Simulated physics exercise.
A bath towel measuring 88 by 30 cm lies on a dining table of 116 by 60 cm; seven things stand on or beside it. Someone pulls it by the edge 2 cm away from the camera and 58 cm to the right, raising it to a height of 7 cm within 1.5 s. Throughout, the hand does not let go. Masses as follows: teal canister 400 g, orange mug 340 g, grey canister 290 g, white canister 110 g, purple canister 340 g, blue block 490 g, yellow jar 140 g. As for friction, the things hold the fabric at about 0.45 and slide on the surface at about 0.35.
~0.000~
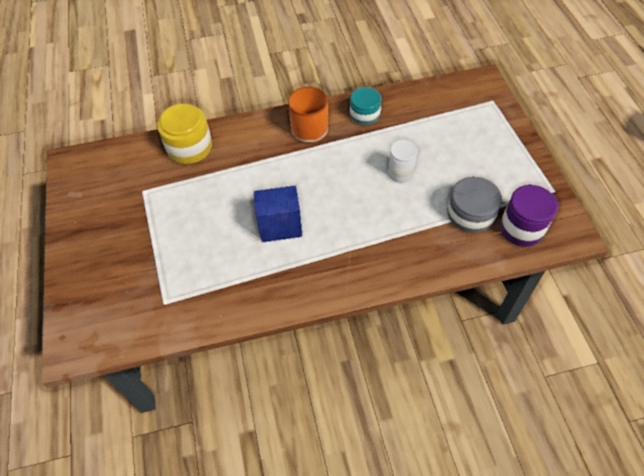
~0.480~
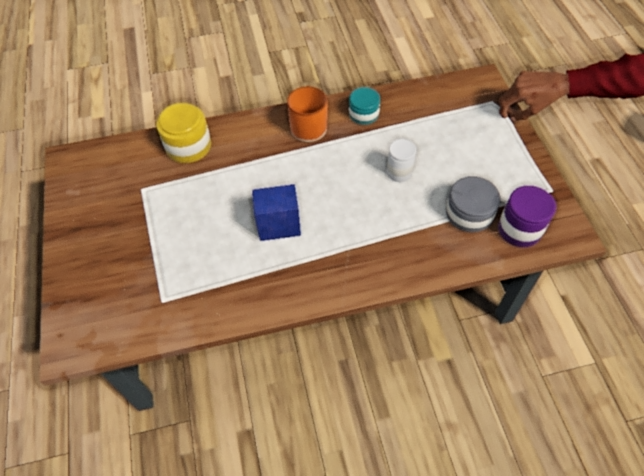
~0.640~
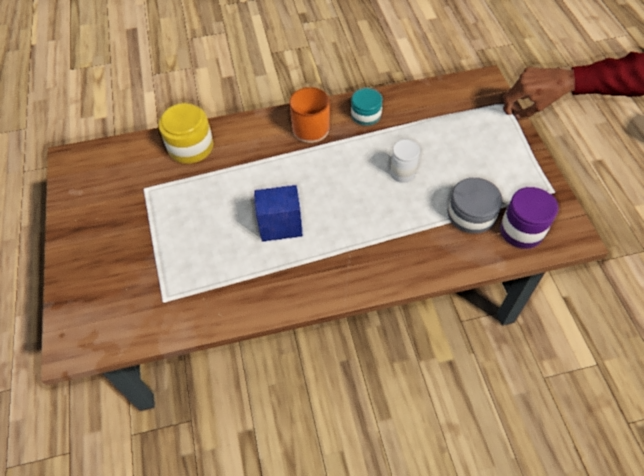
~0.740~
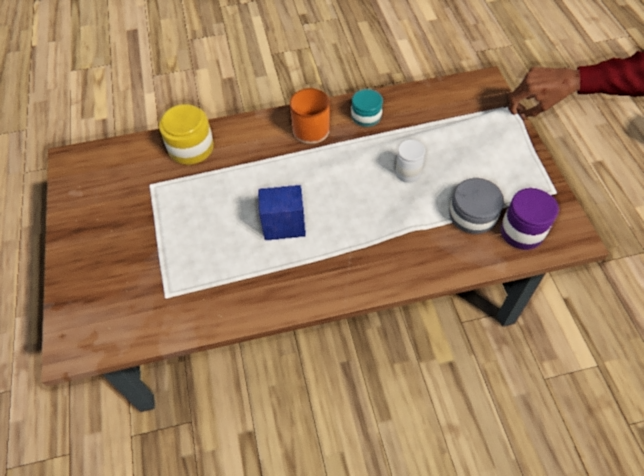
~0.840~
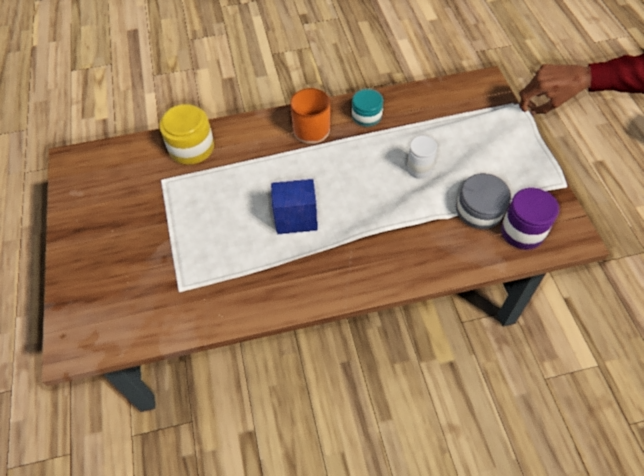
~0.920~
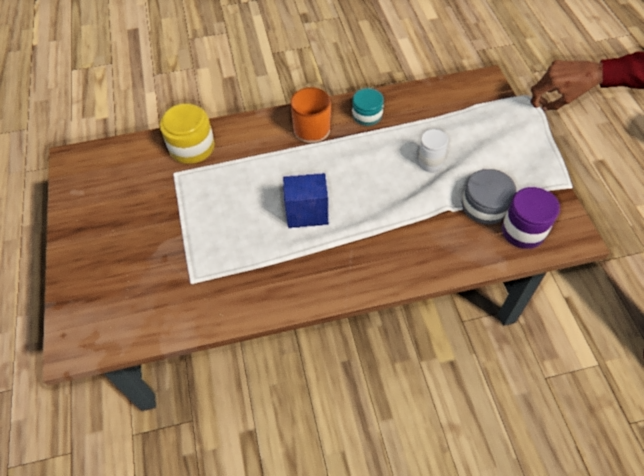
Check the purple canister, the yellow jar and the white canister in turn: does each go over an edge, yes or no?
Checked: Purple canister - no; yellow jar - no; white canister - yes.
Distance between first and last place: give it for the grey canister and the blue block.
Lab note - grey canister 15 cm, blue block 60 cm.
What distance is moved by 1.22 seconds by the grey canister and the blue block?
Grey canister: Close to 10 cm; blue block: Close to 20 cm.
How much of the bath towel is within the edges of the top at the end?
Near 40 in a hundred.
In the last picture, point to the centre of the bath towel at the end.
(563, 110), roughly.
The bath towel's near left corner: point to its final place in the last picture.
It settles at roughly (436, 210).
At 1.2 s, 80 % of the bath towel is still over the top; white canister 22 cm off its start, blue block 21 cm off its start, grey canister 12 cm off its start.
At 1.5 s, 60 % of the bath towel is still over the top; white canister 41 cm off its start, blue block 39 cm off its start, grey canister 16 cm off its start.
At 1.8 s, 45 % of the bath towel is still over the top; white canister on its side, 56 cm off its start at (618, 118), blue block 55 cm off its start at (508, 117), grey canister 16 cm off its start at (543, 174).
At 2.1 s, 40 % of the bath towel is still over the top; white canister over the edge, blue block 61 cm off its start, grey canister 16 cm off its start.
At 3.7 s, 40 % of the bath towel is still over the top; white canister over the edge, purple canister 0 cm off its start at (537, 204), yellow jar 0 cm off its start at (183, 118), blue block 61 cm off its start at (531, 109).
